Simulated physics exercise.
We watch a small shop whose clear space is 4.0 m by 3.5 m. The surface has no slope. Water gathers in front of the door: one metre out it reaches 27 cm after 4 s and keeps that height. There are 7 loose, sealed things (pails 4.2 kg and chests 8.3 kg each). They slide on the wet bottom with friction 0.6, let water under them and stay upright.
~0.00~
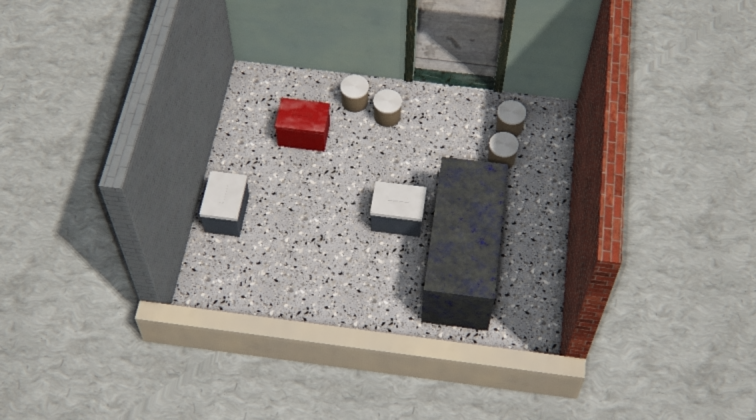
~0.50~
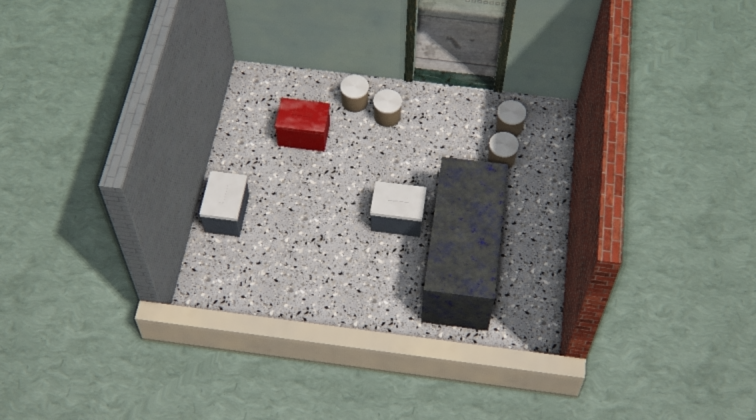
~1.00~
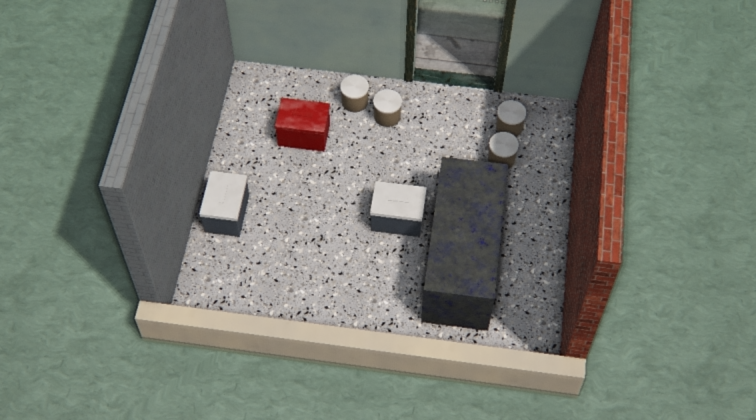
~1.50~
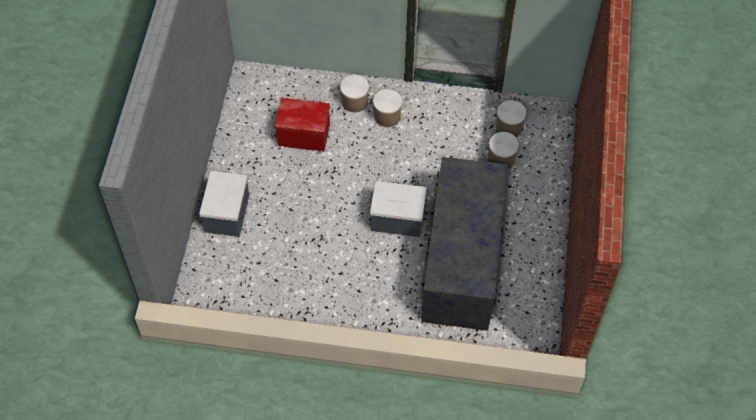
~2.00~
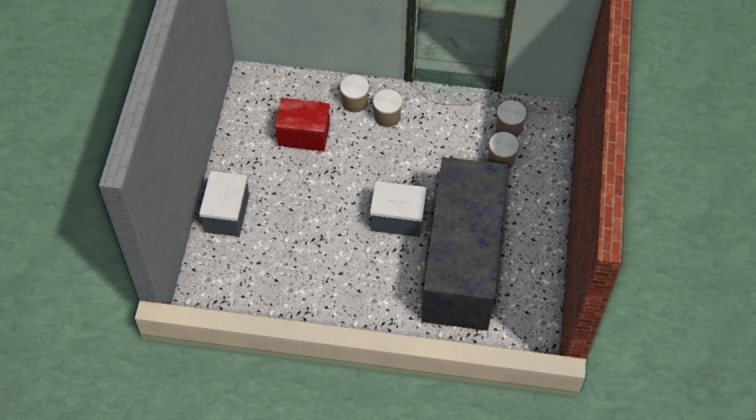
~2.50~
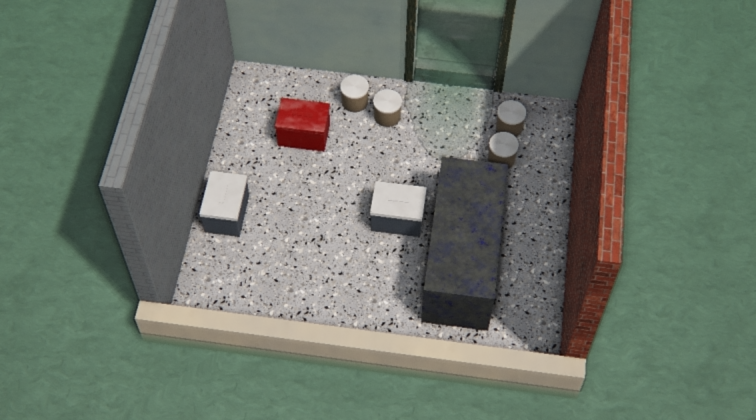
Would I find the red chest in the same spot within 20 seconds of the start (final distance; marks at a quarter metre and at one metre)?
Red chest is nudged along.
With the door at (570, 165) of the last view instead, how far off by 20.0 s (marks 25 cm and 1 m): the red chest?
In that case the red chest ends far away.
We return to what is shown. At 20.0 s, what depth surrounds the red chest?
About 16 cm.
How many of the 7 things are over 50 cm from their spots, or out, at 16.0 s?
By then 4.
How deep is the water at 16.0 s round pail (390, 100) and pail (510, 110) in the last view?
Roughly 19 and 19 cm.
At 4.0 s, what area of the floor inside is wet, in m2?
Some 5.0 m2.
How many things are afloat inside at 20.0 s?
At that moment 7.
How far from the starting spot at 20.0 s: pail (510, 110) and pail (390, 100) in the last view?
In turn: 30 cm, 150 cm.
After 4.0 s the red chest is near (302, 115), 0.0 m from its start, aground; 0 afloat.
After 9.0 s the red chest is near (303, 109), 0.1 m from its start, aground; 4 afloat.
After 16.0 s the red chest is near (354, 112), 0.6 m from its start, afloat; 7 afloat.
After 20.0 s the red chest is near (367, 99), 0.7 m from its start, afloat; 7 afloat.
